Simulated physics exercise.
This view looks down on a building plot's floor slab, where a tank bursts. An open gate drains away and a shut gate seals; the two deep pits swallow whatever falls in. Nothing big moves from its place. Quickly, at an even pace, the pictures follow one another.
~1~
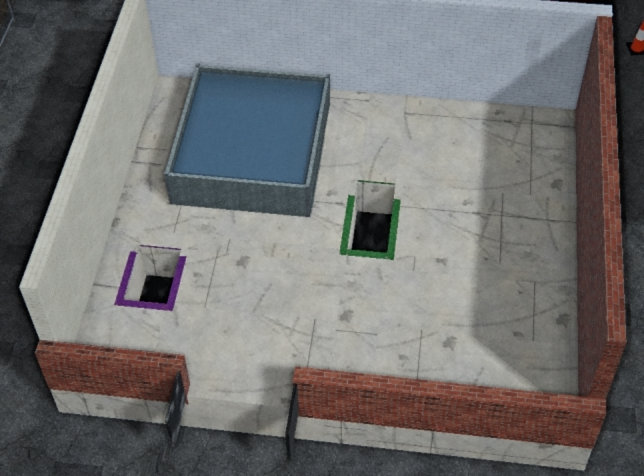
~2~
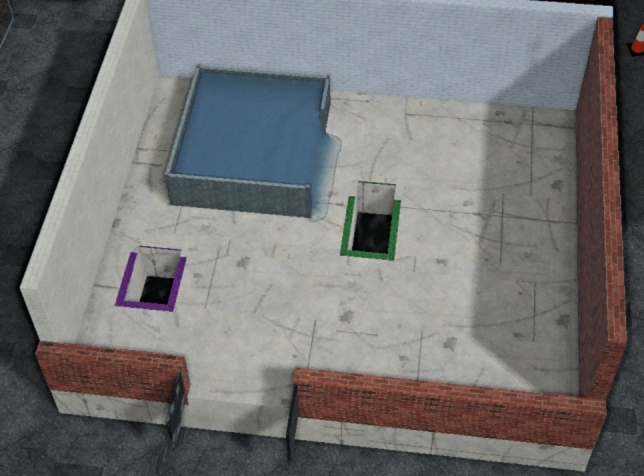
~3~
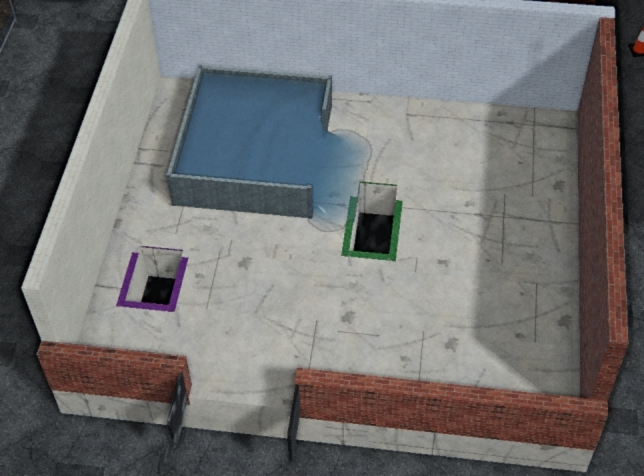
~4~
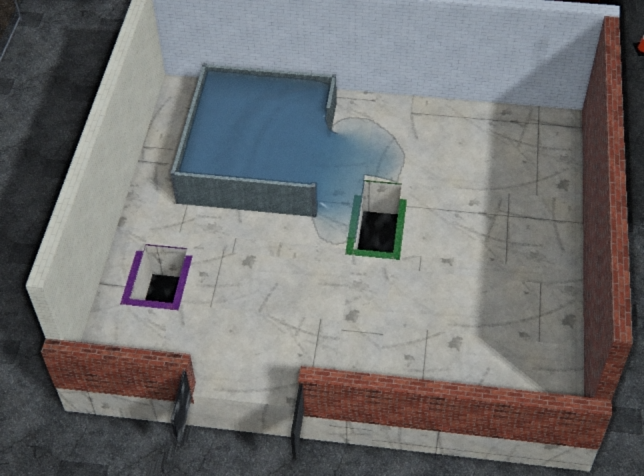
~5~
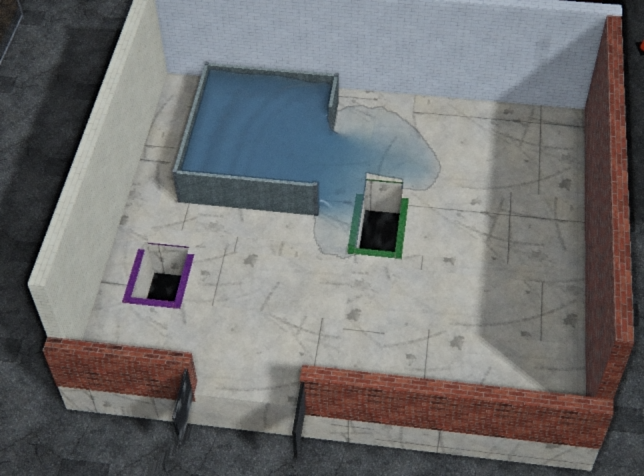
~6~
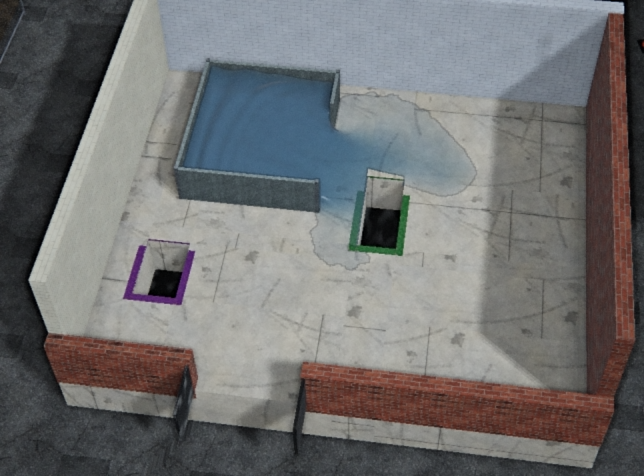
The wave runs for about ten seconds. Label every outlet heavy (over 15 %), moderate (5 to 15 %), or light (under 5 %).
Labels: Gate - light, green pit - heavy, purple pit - light.
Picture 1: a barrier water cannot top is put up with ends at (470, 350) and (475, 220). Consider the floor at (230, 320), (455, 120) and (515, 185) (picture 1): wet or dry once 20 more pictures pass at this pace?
Going one after another, I'd say kept clear of the flood, then reached by the flood, then reached by the flood.
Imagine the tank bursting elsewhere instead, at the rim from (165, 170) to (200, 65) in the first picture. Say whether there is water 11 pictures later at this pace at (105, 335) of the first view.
There: Under water.
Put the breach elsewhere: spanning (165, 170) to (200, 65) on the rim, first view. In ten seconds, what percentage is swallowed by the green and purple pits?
Green 2 %, purple 30 %.
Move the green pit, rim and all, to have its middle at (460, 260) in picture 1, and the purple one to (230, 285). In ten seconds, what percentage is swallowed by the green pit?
Out of a hundred parts, 35 go to green.
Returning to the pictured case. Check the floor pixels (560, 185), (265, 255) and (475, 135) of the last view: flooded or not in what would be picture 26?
The readings in sequence are watered, waterless, watered.
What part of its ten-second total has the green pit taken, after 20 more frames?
Around 65 percent.
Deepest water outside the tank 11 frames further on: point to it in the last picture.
I'd go with (585, 108) as the deepest place.
A moment on, water covers 25 % of the floor; the gate 0 %, the green pit 14 %, the purple pit 0 %.
Next, water covers 30 % of the floor; the gate 0 %, the green pit 26 %, the purple pit 0 %.
Then, water covers 35 % of the floor; the gate 0 %, the green pit 38 %, the purple pit 0 %.
Later, water covers 50 % of the floor; the gate 0 %, the green pit 49 %, the purple pit 0 %.
In the end, water covers 70 % of the floor; the gate 1 %, the green pit 56 %, the purple pit 0 %.
